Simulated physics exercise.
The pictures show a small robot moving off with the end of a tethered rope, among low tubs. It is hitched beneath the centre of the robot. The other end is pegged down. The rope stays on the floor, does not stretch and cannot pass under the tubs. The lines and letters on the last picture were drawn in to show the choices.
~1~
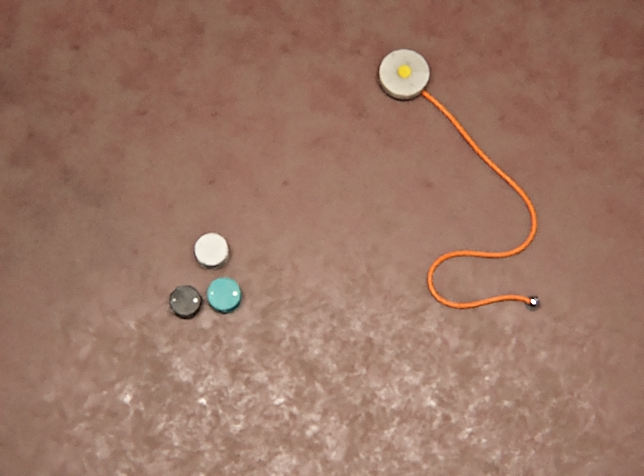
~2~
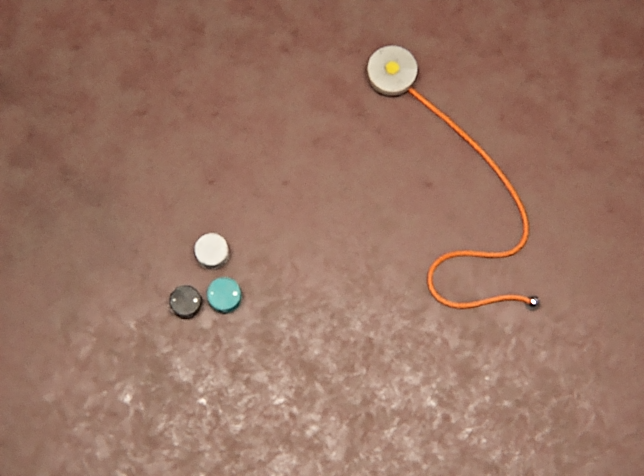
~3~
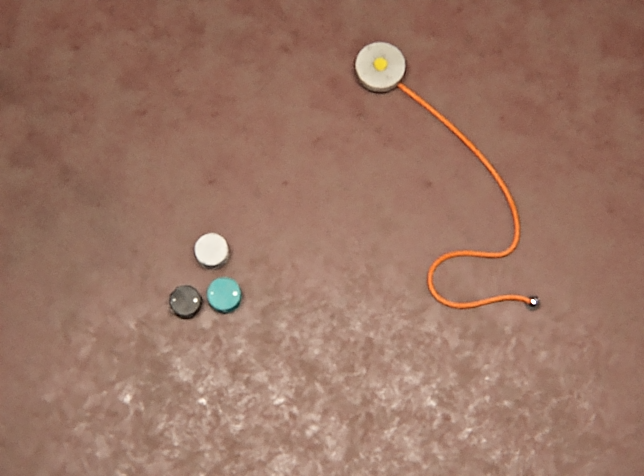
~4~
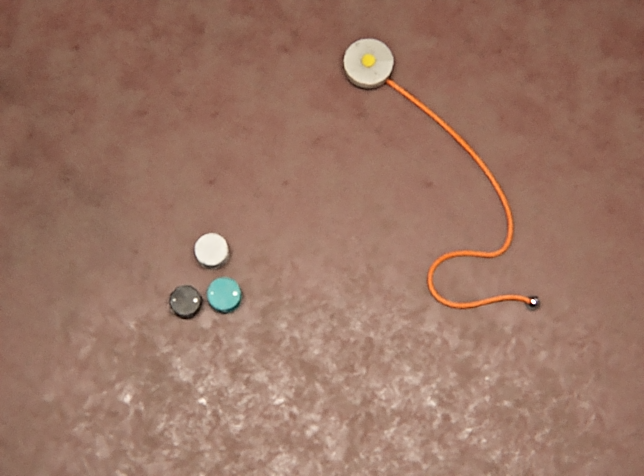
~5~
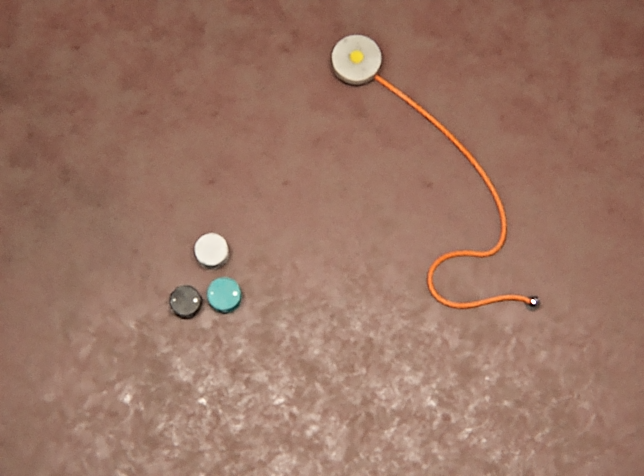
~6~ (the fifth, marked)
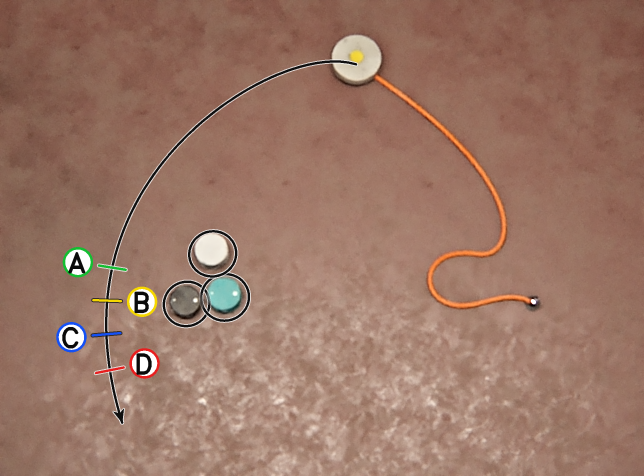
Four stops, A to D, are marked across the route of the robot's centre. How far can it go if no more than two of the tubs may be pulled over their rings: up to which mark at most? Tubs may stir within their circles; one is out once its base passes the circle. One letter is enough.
Up to mark D.
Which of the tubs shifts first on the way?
White.
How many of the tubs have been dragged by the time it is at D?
Two.
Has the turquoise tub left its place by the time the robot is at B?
No.
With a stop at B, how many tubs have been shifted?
By then, none.
On the copy, A at (112, 268); B at (107, 301); C at (106, 334); D at (110, 370); the route from (356, 64) via (149, 181) to (122, 423).
On D. First, robot (213, 109).
Then, robot (121, 231).
Finally, robot (108, 369); turquoise tub (228, 310); white tub (218, 280); two over the rings.
By contrast, A is within the limit but short; B is within the limit but short; C is within the limit but short.
